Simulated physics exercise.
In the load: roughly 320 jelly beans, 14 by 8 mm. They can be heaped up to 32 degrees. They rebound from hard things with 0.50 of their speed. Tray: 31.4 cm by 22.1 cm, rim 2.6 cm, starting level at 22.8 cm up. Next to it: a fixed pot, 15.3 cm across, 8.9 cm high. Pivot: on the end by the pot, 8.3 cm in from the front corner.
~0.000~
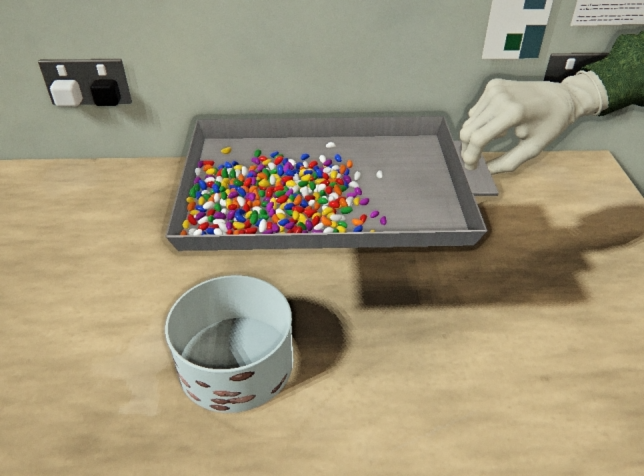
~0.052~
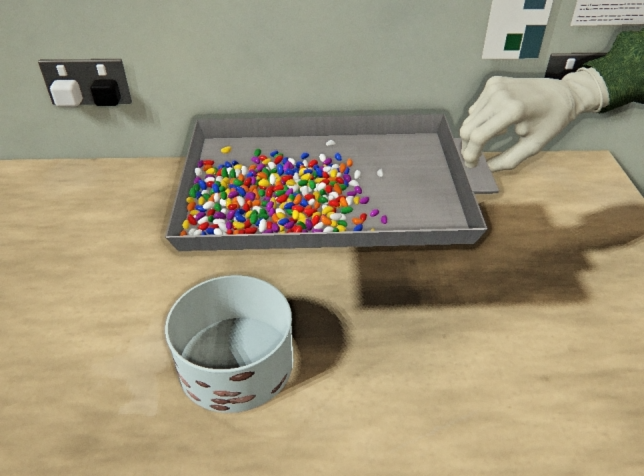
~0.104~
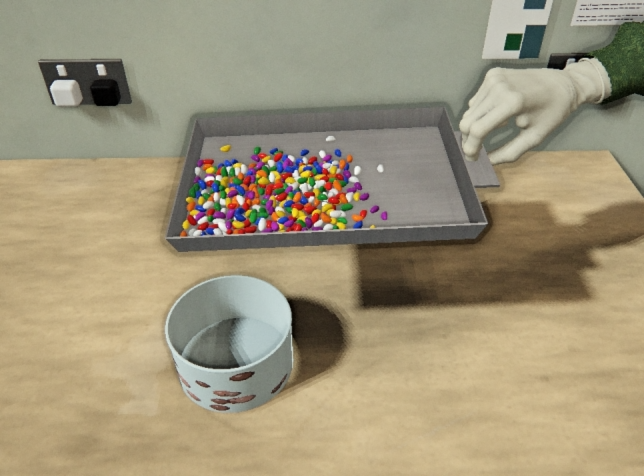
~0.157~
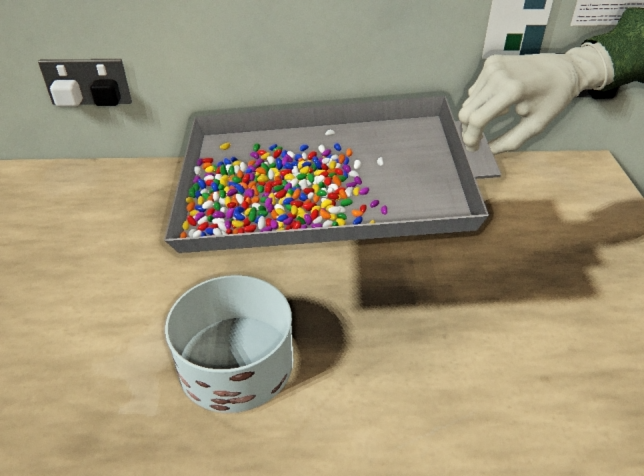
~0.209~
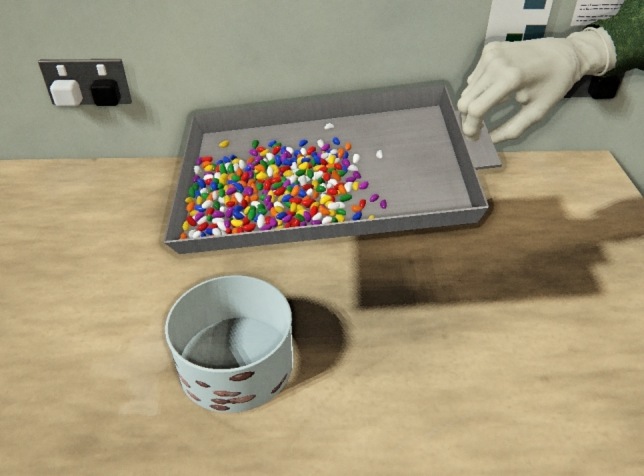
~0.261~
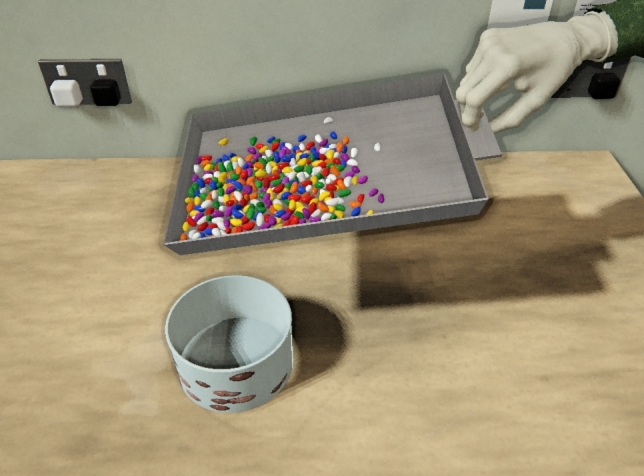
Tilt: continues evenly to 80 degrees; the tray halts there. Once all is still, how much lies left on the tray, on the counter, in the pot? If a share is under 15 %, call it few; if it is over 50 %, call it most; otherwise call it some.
I would say left on the tray: Few, counter: Most, pot: Some.
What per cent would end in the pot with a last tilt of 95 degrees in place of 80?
That would give about 40 per cent.
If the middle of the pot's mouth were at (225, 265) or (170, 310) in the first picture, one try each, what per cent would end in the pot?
First try around 0 %, second around 80 %.
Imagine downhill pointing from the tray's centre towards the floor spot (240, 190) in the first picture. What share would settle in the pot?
About 0 per cent.
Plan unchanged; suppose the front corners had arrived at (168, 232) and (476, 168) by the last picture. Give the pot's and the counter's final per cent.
Per cent by place - pot 0, counter 75.
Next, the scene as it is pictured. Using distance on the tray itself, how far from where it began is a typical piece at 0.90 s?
Displacement on the tray: Roughly 2 cm.
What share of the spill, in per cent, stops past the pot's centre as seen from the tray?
Some 100 per cent.
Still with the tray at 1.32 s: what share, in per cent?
Estimate: About 90 percent.
After 0.90 s, tilt 43 degrees; the tray holds 100 %, the pot 0 %.
After 1.32 s, tilt 65 degrees; the tray holds 90 %, the pot 0 %.
Then, at 1.82 s, tilt 80 degrees; the tray holds 25 %, the pot 15 %.
By 3.3 s all is still; tray 5 %, counter 60 %, pot 35 %.
